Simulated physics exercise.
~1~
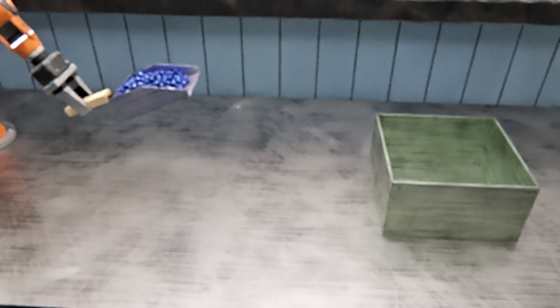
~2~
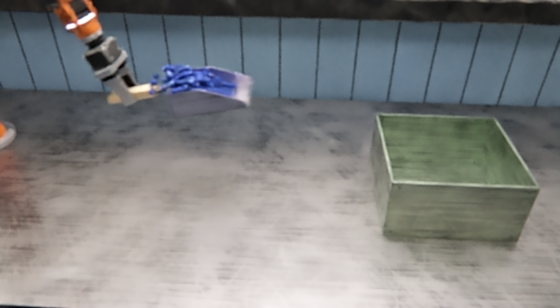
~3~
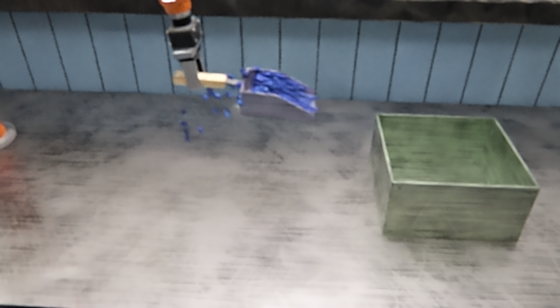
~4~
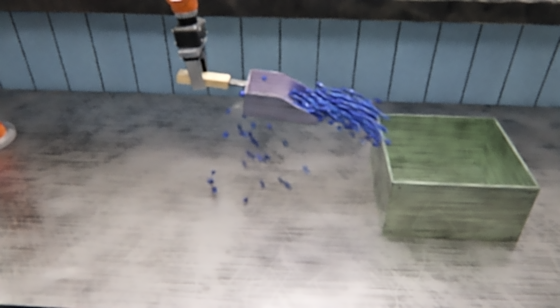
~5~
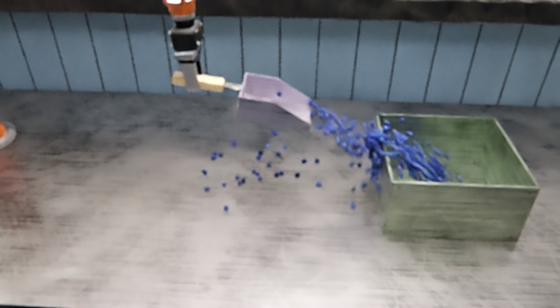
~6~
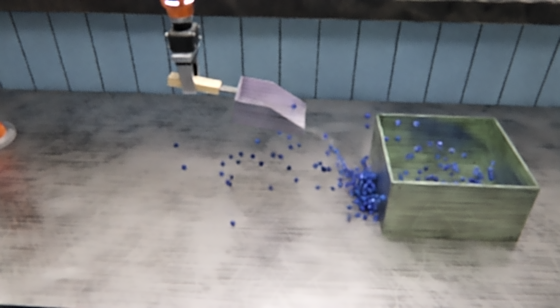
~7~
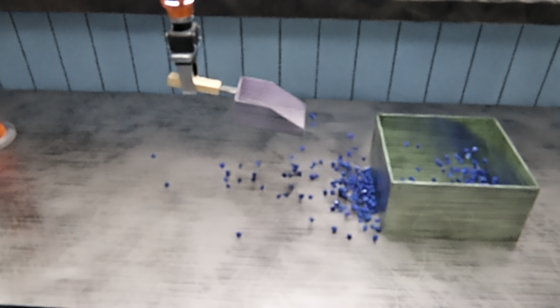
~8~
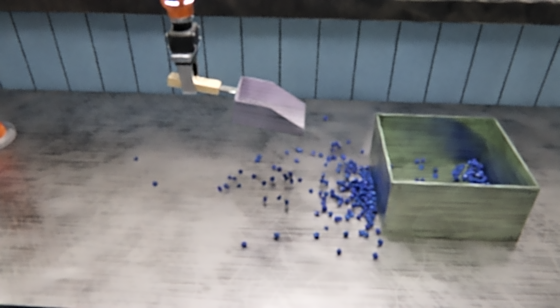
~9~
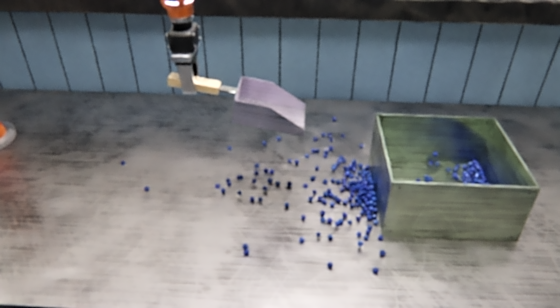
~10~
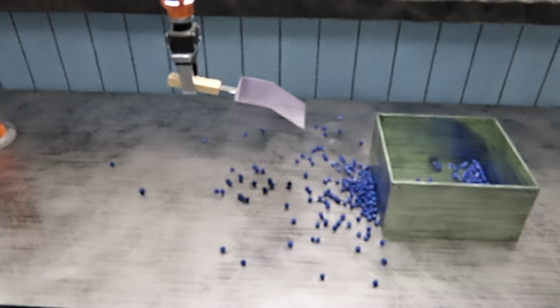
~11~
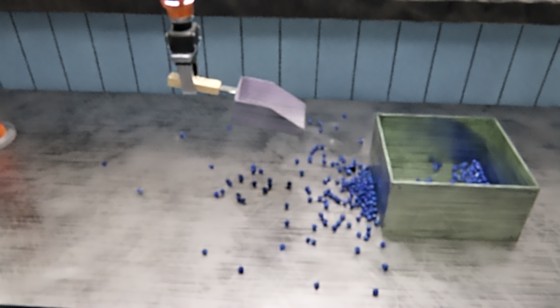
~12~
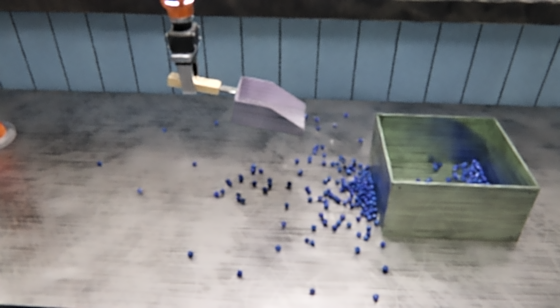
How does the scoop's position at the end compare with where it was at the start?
At the end the scoop is farther to the right and slightly lower in view, closer to the green box than it was at the start.
To begin with, a robot arm at the upper left holds a pale scoop full of small blue beads above a grey table, with an open green box standing at the right. The arm sweeps the scoop to the right, and a few beads spill near its handle. As the scoop slows and tips slightly forward, the rest slide off its front and fly towards the box. Some drop inside, while many land short and heap against its left side. Stray beads roll outward as the empty scoop hangs still. At the end, beads lie both in the box and across the table.
